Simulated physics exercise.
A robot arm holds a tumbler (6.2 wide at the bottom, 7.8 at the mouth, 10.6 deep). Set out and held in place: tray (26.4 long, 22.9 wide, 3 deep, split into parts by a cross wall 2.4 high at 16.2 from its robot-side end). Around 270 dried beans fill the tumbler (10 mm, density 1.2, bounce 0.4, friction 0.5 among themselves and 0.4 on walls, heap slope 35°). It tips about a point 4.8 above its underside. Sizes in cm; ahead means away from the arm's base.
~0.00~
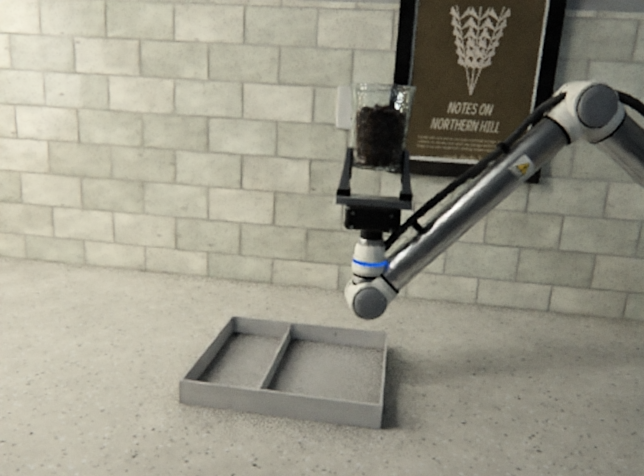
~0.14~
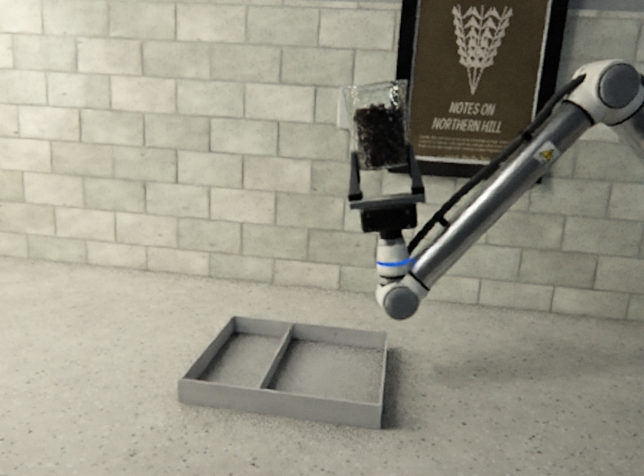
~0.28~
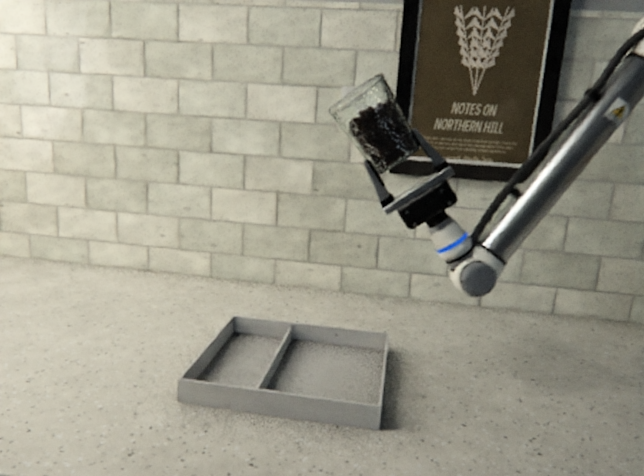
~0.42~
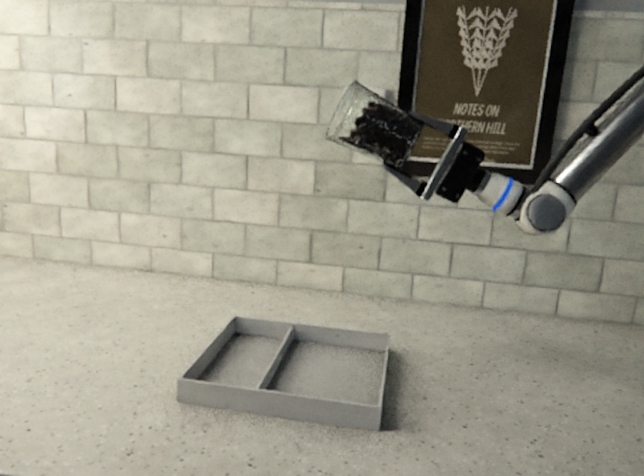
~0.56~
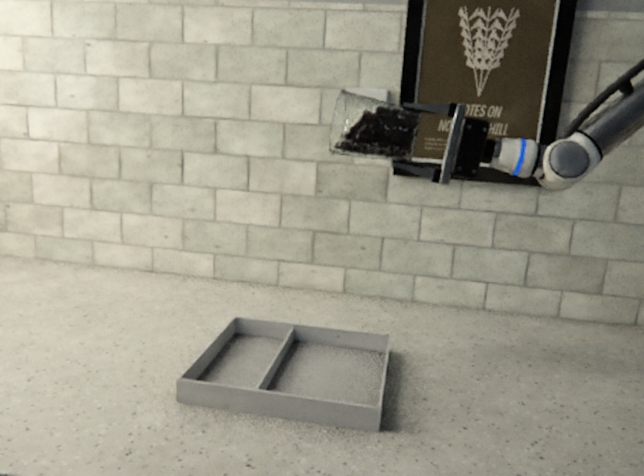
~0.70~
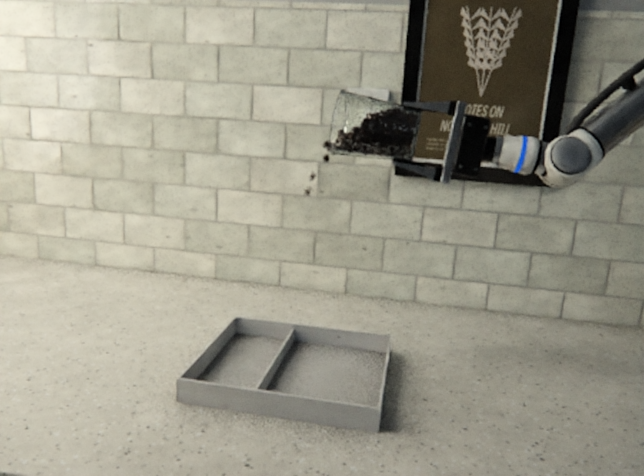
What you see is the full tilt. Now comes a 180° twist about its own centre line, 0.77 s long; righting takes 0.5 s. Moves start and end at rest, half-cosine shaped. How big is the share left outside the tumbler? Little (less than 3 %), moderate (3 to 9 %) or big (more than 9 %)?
Answer: Big; more than 9 % of the dried beans finish outside the tumbler.
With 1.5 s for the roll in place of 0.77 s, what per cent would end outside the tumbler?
Then about 20 per cent.
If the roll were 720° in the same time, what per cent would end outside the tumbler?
It would be near 25 per cent.
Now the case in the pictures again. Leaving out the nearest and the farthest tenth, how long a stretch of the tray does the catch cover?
About 16 cm.
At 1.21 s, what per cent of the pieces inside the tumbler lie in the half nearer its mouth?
About 40 per cent.
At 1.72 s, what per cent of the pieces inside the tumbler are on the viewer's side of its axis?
About 60 per cent.
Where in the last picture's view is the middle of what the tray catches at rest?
Around (283, 369).
After 1.21 s, tipped 84°, highest piece 40 above the table; 254 in the tumbler, 8 in the robot-side part, 2 in the far-side part, 10 in flight or on a rim.
After 1.72 s, tipped 43°, highest piece 40 above the table; 221 in the tumbler, 31 in the robot-side part, 19 in the far-side part, 3 in flight or on a rim.
After 2.17 s, upright, highest piece 42 above the table; 221 in the tumbler, 30 in the robot-side part, 23 in the far-side part.
After 2.87 s, upright, highest piece 42 above the table; 221 in the tumbler, 30 in the robot-side part, 23 in the far-side part.
In the end, 221 in the tumbler, 30 in the robot-side part, 23 in the far-side part. That is 19 % outside the tumbler.
